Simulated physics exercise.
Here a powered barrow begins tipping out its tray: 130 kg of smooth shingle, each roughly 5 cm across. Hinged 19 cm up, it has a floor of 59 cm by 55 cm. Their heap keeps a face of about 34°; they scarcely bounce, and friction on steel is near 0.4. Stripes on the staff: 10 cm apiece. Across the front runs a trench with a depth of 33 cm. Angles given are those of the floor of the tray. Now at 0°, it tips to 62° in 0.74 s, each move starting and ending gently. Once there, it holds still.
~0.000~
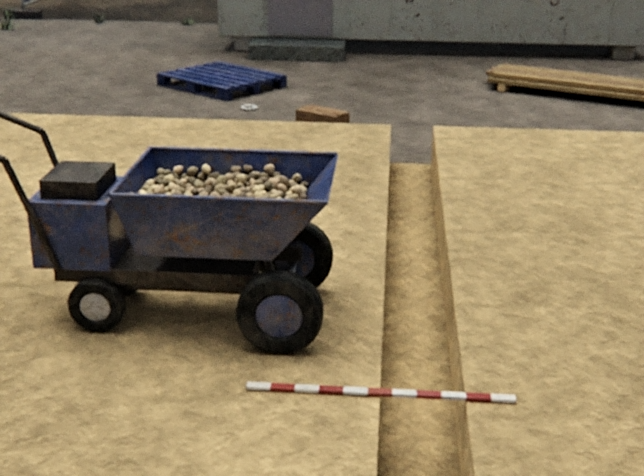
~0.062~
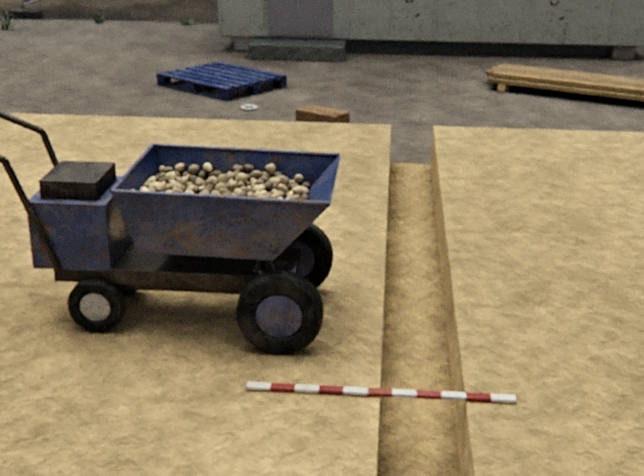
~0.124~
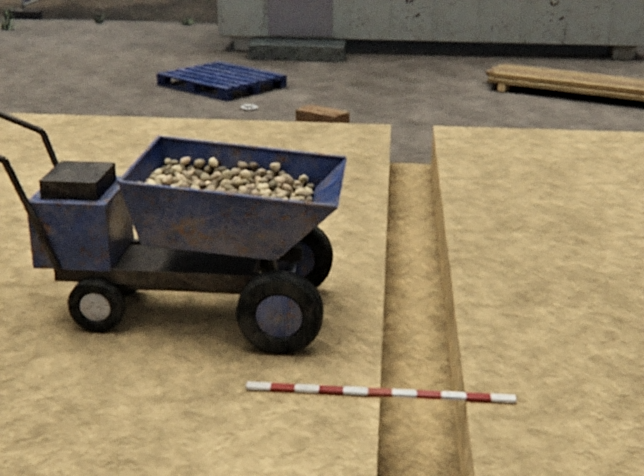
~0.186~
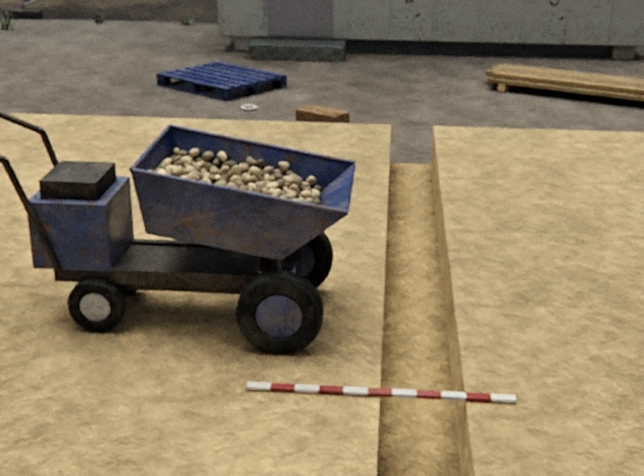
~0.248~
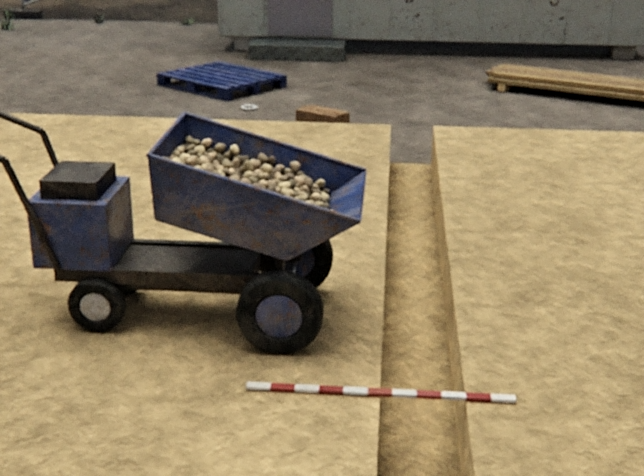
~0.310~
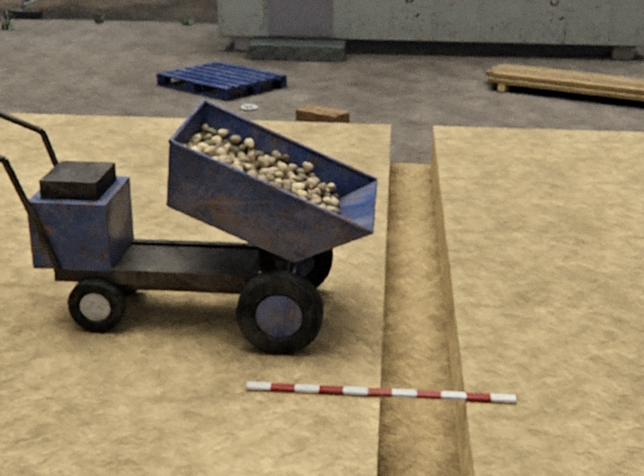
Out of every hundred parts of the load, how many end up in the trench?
Close to 52 in a hundred.
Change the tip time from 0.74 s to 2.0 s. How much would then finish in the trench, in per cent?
Trench share: Approx. 75%.
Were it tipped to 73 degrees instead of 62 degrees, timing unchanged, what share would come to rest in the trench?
It would be near 50 per cent.
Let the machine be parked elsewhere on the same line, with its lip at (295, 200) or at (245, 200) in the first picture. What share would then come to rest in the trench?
I'd expect close to 80 per cent at the first and 80 per cent at the second.
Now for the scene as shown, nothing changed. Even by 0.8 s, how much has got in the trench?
Some 15 per cent of the load by that point.
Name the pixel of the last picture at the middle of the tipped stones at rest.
Centre estimate: Around (450, 357).
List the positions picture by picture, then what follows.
The tray is at 0°, its lip at (327, 203); the top of the load is at (218, 179), in the first picture.
Lip at (329, 204), floor tilted 1°, highest stones at (215, 180); the stones move at 0.3 m/s on average, in the second picture.
The tray is at 5°, its lip at (337, 207); the top of the load is at (184, 173); the stones move at 0.6 m/s on average, in the third picture.
Lip at (348, 213), floor tilted 10°, highest stones at (183, 162); the stones move at 0.8 m/s on average, in the fourth picture.
The tray is at 16°, its lip at (360, 222); the top of the load is at (188, 150); the stones move at 1.0 m/s on average, in the fifth picture.
Lip at (373, 233), floor tilted 24°, highest stones at (205, 138); the stones move at 1.1 m/s on average, in the sixth picture.
After 0.6 s the floor is at 52°; 100 % in the tray; the foremost stones are at (377, 248).
After 0.8 s the floor is at 62°; 84 % in the tray, 13 % in the trench, 2 % past the trench; the foremost stones are at (473, 308).
After 1.2 s the floor is at 62°; 34 % in the tray, 21 % in the trench, 46 % past the trench; the foremost stones are at (620, 342).
After 3.1 s the floor is at 62°; 0 % in the tray, 52 % in the trench, 48 % past the trench; the foremost stones are past the picture's edge.
